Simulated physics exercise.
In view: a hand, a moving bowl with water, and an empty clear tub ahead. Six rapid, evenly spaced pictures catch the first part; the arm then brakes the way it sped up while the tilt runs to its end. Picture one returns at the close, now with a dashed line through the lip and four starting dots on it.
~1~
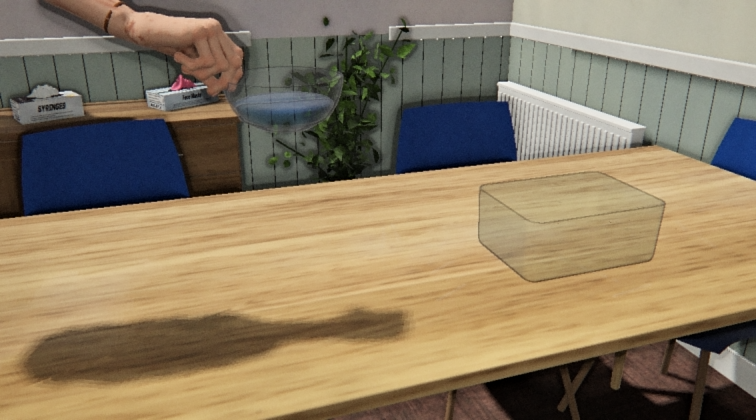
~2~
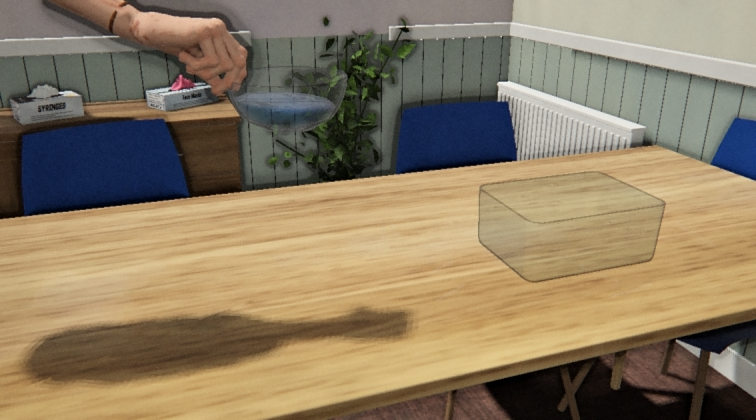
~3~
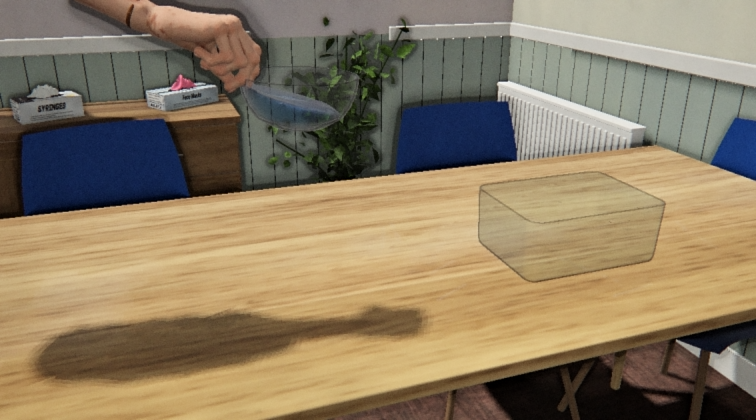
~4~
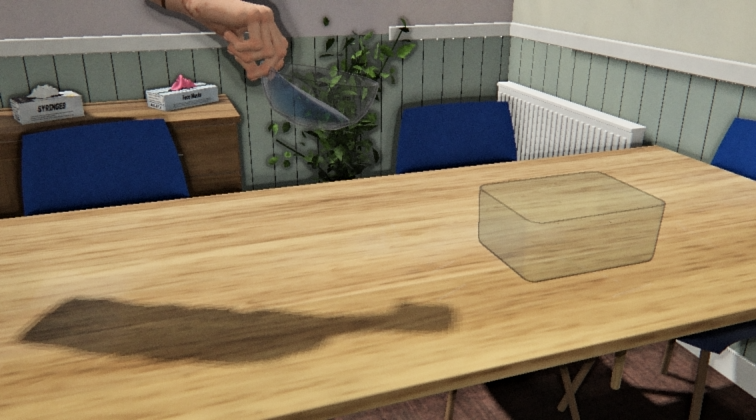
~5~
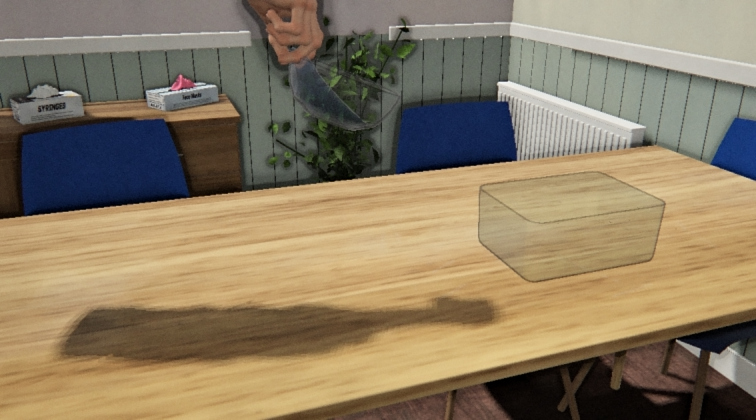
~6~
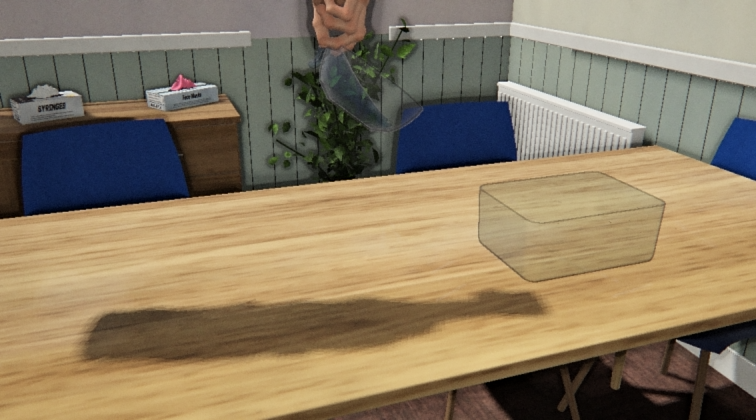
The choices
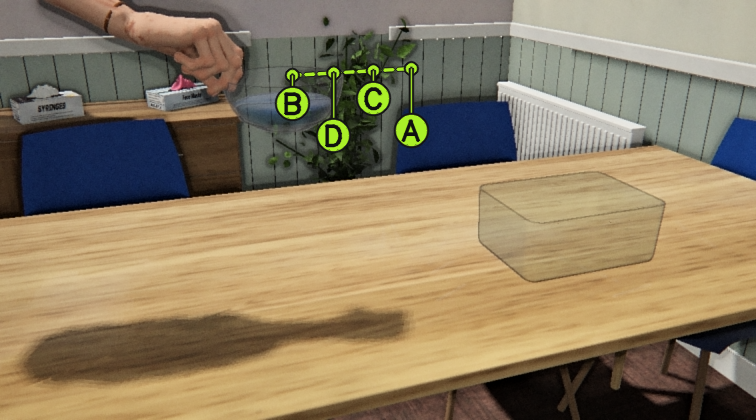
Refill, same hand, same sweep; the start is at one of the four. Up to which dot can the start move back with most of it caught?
Take B.
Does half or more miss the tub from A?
No, not at all.
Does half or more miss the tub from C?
No, not at all.
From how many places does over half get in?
All of the four.
On the marked copy, A at (411, 68); B at (292, 75); C at (373, 70); D at (333, 73).
With A, about 79 % lands in the tub, 5 % falls short and 16 % goes beside or beyond.
With B, about 62 % lands in the tub, 19 % falls short and 19 % goes beside or beyond.
With C, about 83 % lands in the tub, 14 % falls short and 4 % goes beside or beyond.
With D, about 71 % lands in the tub, 13 % falls short and 16 % goes beside or beyond.
